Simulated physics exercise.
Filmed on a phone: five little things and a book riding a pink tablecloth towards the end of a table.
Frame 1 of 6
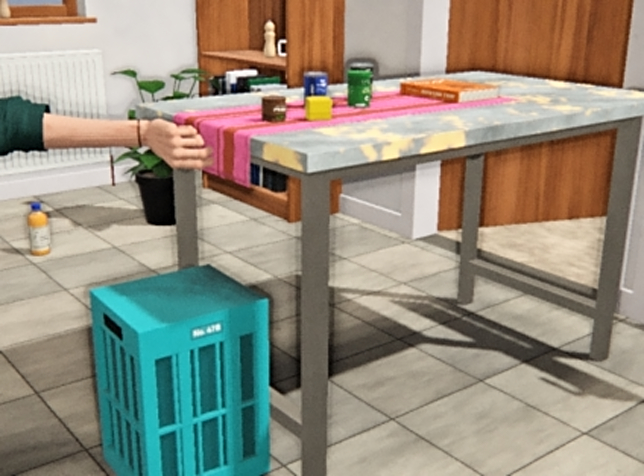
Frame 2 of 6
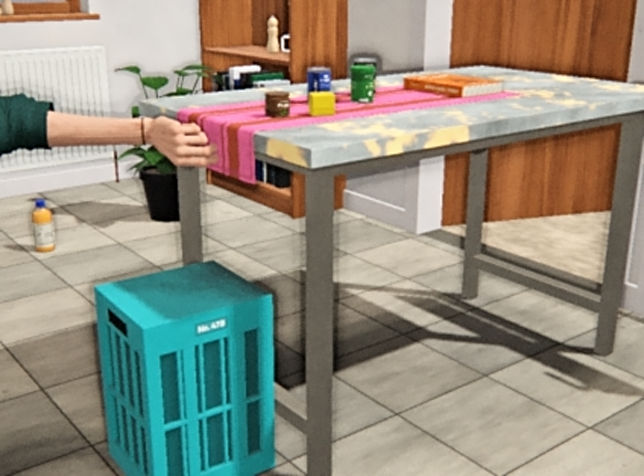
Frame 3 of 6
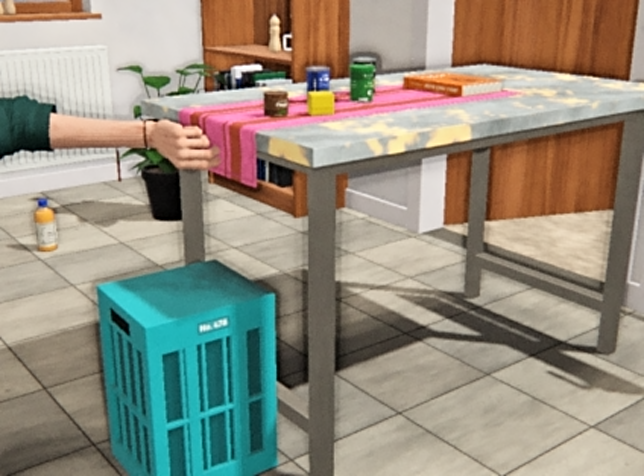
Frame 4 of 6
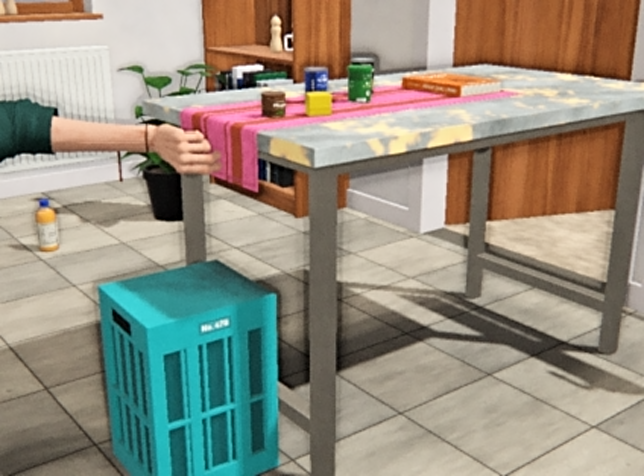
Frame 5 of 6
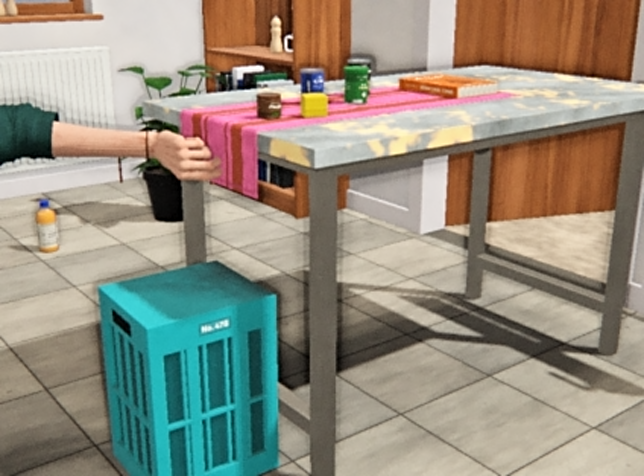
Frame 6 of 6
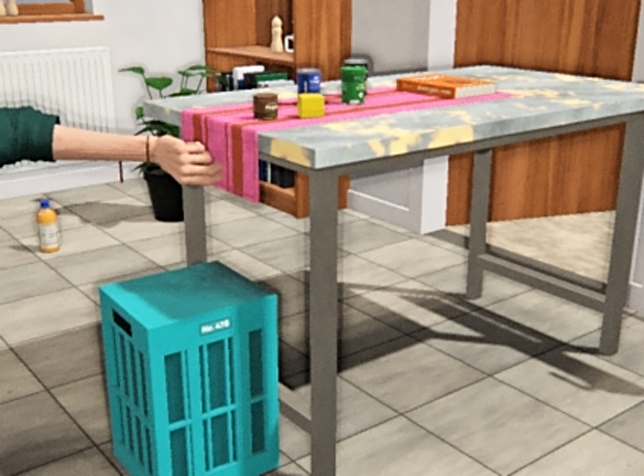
In a tiled room, a hand gripped the end of a pink cloth on a table and drew it slightly down over the edge, and the small pots and cans on it shifted a little left.
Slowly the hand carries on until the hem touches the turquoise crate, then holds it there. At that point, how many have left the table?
Two items leave the top.
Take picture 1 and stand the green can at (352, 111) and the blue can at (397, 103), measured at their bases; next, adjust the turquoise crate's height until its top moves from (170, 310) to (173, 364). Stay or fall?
The green can ends up off the top and the blue can ends up still on top.
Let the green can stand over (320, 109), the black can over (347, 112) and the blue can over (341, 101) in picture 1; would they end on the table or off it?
The green can stays on; the black can survives; the blue can keeps its place on top.
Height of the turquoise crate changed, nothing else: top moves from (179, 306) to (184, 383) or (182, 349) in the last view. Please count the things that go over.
The count comes out 4 and 3.
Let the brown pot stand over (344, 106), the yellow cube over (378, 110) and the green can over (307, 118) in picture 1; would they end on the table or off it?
Brown pot kept, yellow cube kept, green can dropped.
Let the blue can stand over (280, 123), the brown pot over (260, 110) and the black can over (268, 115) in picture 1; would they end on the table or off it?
Result - blue can: Down; brown pot: Down; black can: Down.
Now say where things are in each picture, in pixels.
In the first picture, hem (250, 188); brown pot (274, 97); yellow cube (318, 98); blue can (316, 73); green can (359, 72); black can (362, 64); top of the crate (170, 310).
In the second picture, hem (255, 184); brown pot (277, 93).
In the third picture, hem (256, 187); yellow cube (320, 93).
In the fourth picture, hem (258, 192); blue can (316, 68); top of the crate (178, 305).
In the fifth picture, hem (258, 199); green can (356, 68).
In the sixth picture, hem (258, 204); brown pot (265, 95); yellow cube (311, 95); blue can (309, 70); green can (353, 68); black can (356, 61).
A little later, hem near (219, 250); brown pot gone.
Next, hem on the crate; brown pot and yellow cube gone.
When it is over, hem on the crate; brown pot and yellow cube gone. The count of fallen things is two.
